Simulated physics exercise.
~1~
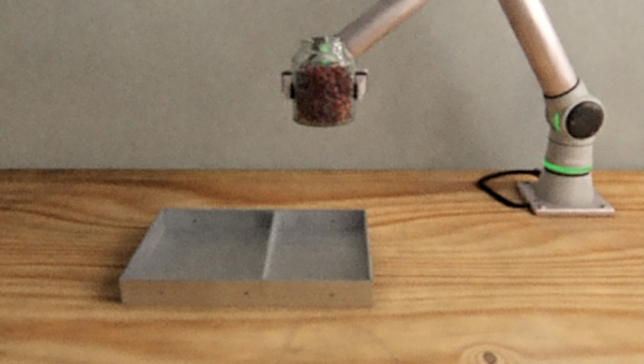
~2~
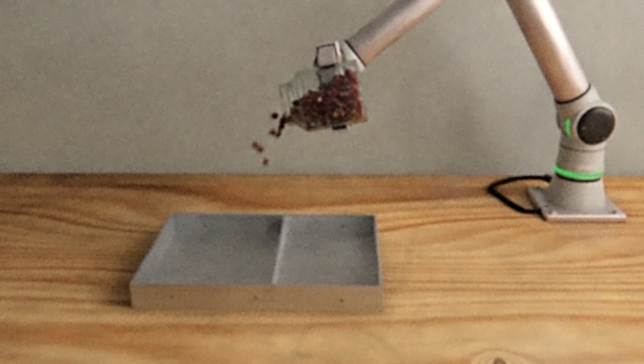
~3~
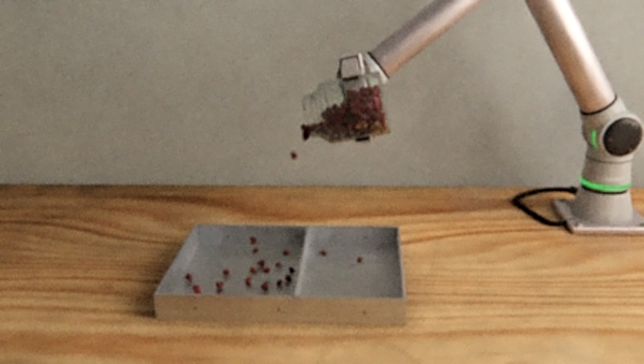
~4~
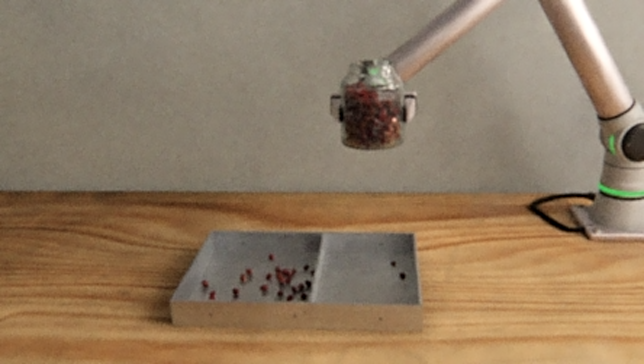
At first, a robot arm holds an upright glass jar of dark red beans above a wooden table, where a shallow grey tray split by a cross wall sits below. The arm tips the jar onto its side with the mouth towards the left, and a few beans tumble out. More beans fall and scatter across the tray, mostly in the left part, while a last one drops from the mouth. The arm then turns the jar upright again. It ends still holding most of the beans, with a small scattering in the left part and a couple in the right.
